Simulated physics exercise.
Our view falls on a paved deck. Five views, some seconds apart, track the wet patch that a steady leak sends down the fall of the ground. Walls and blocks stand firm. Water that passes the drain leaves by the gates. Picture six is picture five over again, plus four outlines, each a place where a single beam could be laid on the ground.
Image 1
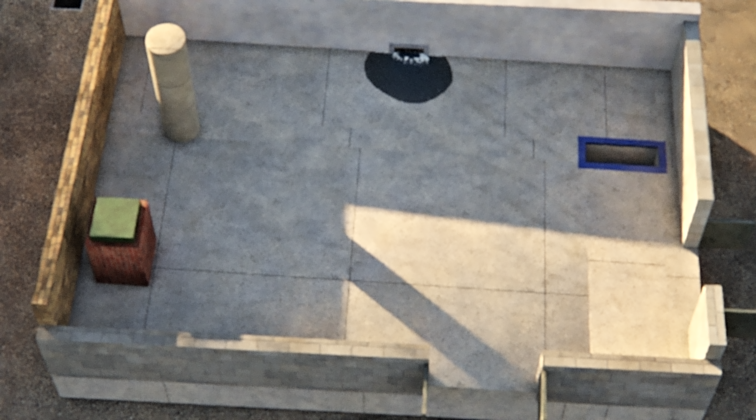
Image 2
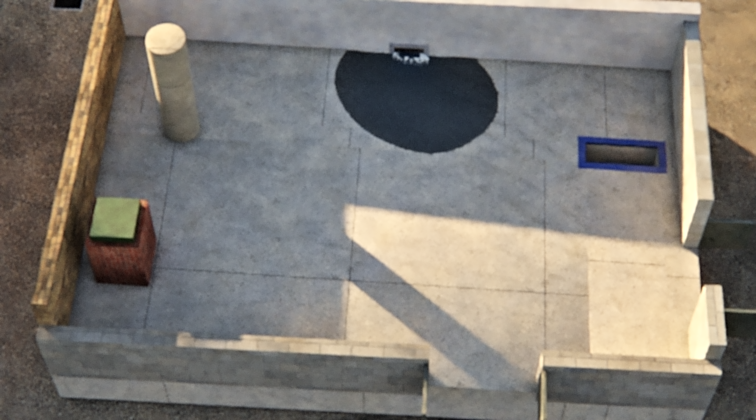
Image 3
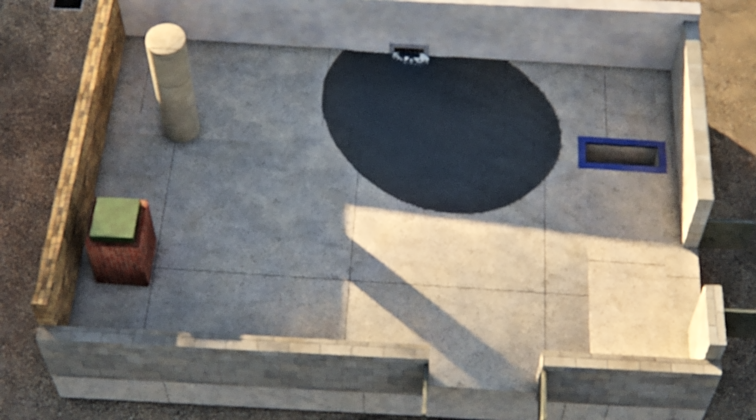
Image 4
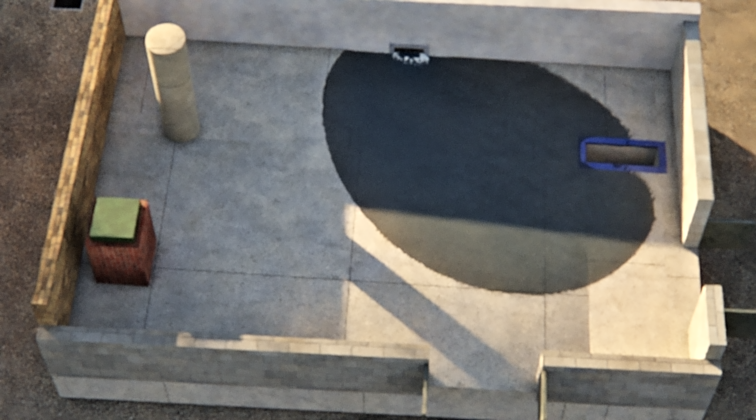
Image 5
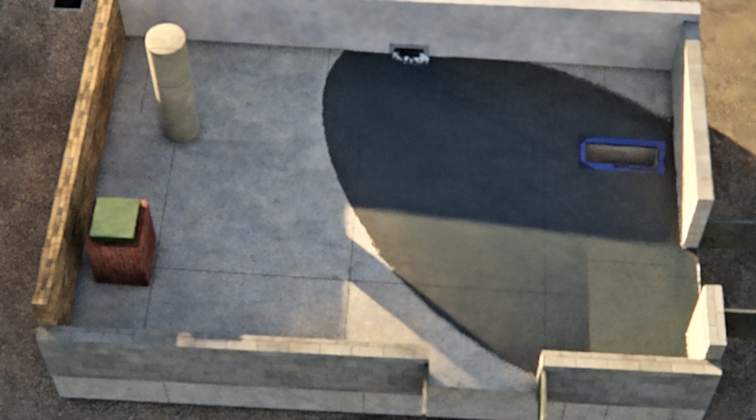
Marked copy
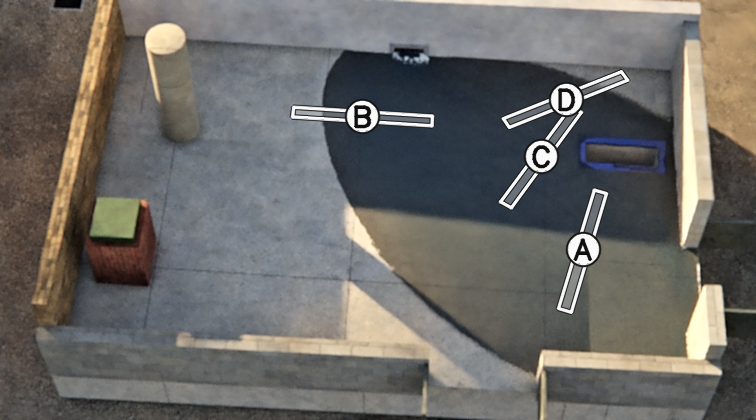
At the start, a small dark wet patch lies below an outlet in the back wall of a walled, paved deck. The patch grows steadily toward the lower right, surrounding the blue-framed drain and crossing into the sunlit paving, until it covers much of the right side and reaches the front wall's gap.
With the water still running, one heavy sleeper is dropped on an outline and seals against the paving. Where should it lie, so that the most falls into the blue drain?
B works best here.
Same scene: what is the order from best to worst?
The order is B, A, C, D.
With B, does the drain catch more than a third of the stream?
Yes, it does.
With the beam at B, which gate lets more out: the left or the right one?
The right gate.
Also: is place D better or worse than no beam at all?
It is worse.
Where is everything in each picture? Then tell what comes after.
Outfall at (409, 50); blue drain at (622, 155); open gate at (483, 375); open gate at (685, 288); front seen at (405, 97), 2 % of the ground wet; blue drain still dry, in the first frame.
Front seen at (439, 146), 8 % of the ground wet; blue drain still dry, in the second frame.
Front seen at (512, 197), 18 % of the ground wet; blue drain still dry, in the third frame.
Front seen at (627, 255), 32 % of the ground wet; blue drain taking water, in the fourth frame.
Front seen at (701, 324), 46 % of the ground wet; blue drain taking water, in the fifth frame.
On the marked copy, A from (564, 310) to (600, 191); B from (293, 112) to (432, 120); C from (505, 204) to (576, 109); D from (506, 123) to (624, 76).
With A, about 30 % of the stream goes into the blue drain, about 70 % out by the gates.
With B, about 50 % of the stream goes into the blue drain, about 49 % out by the gates.
With C, about 21 % of the stream goes into the blue drain, about 79 % out by the gates.
With D, about 11 % of the stream goes into the blue drain, about 89 % out by the gates.
